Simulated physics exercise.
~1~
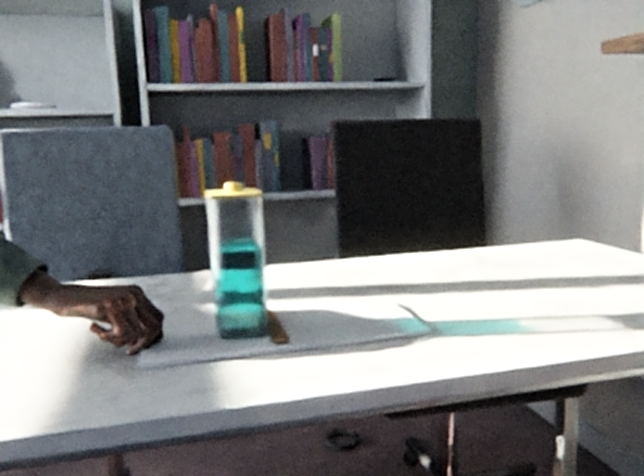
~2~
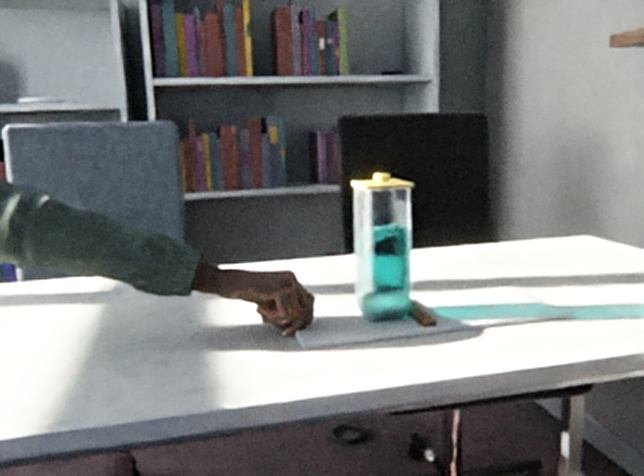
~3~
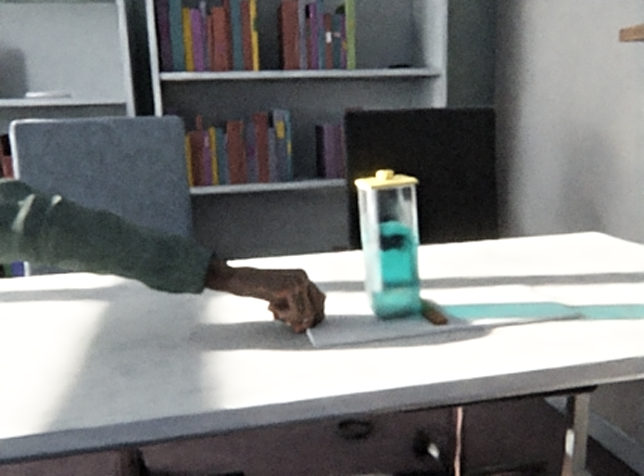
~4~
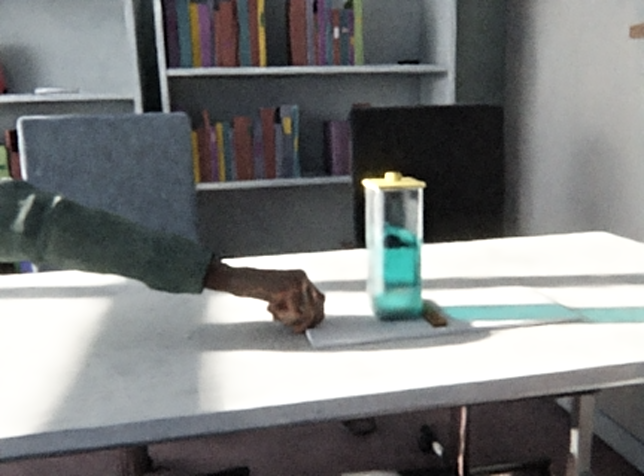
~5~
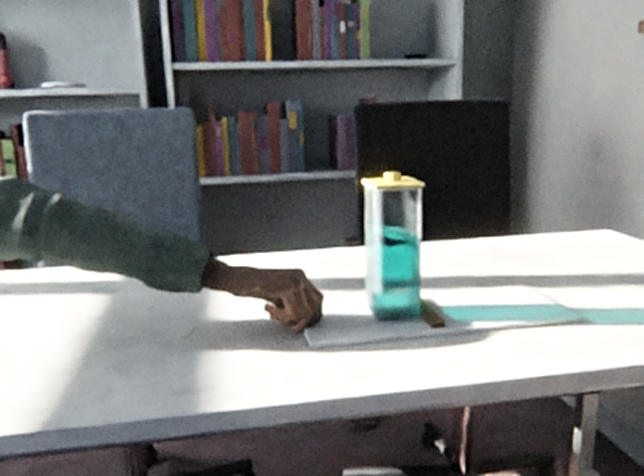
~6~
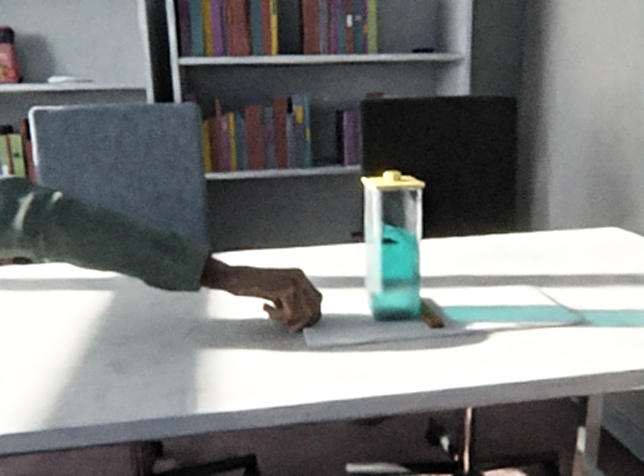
A clear square bottle with a yellow cap and teal liquid rides on a thin pale board across a white table, seen from the side in a sunlit room. A small brown batten lies beside its base, with bookshelves and two chairs, one grey and one black, behind. From the left, a hand in a dark green sleeve slides the board to the right, and the bottle tilts slightly as its liquid sloshes. The board stops, and the view drifts gently sideways. The bottle settles and remains upright beside the batten, the hand still at the board's left end.
